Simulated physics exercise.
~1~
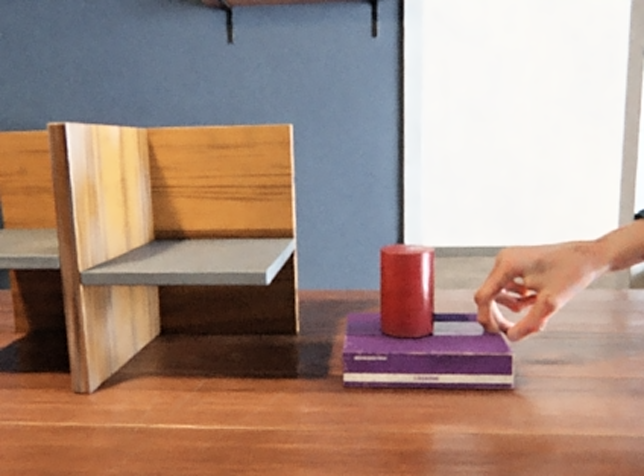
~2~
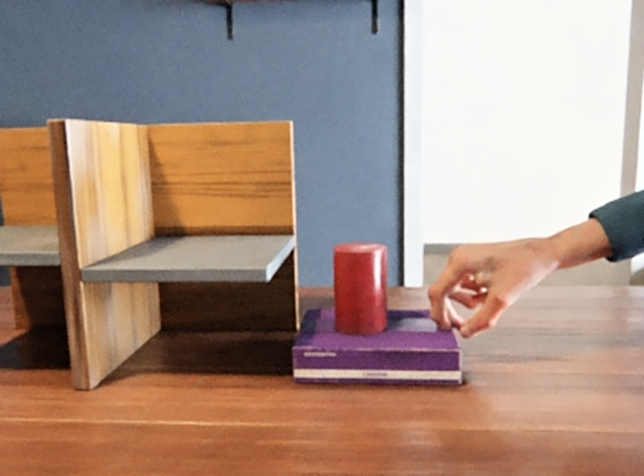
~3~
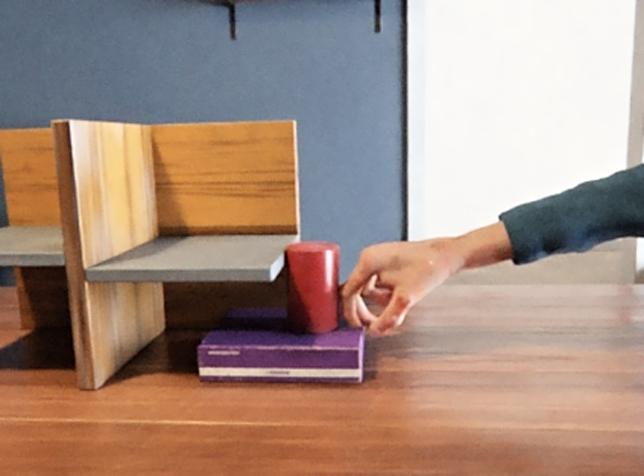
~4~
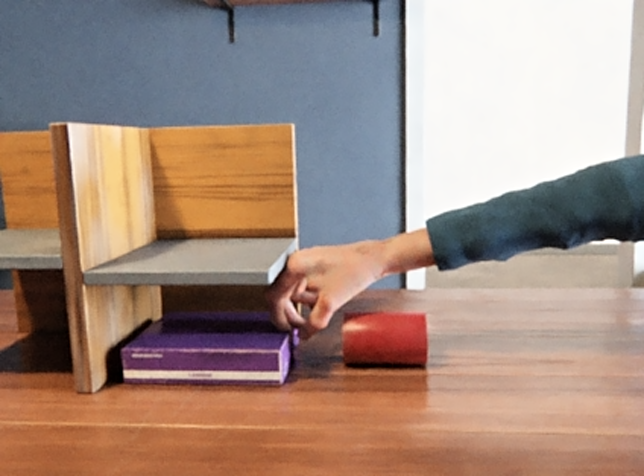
A purple box with a red candle standing upright on top sits on a wooden table, to the right of a low grey shelf held by wooden panels. A hand reaches in from the right and pushes the box steadily left, the candle riding along on it. As the box starts to slide beneath the shelf, the candle meets the shelf's edge and can go no further. The hand keeps pushing, and the candle is scraped off the box. By the end, the box rests under the shelf while the candle lies on its side on the table to the right.
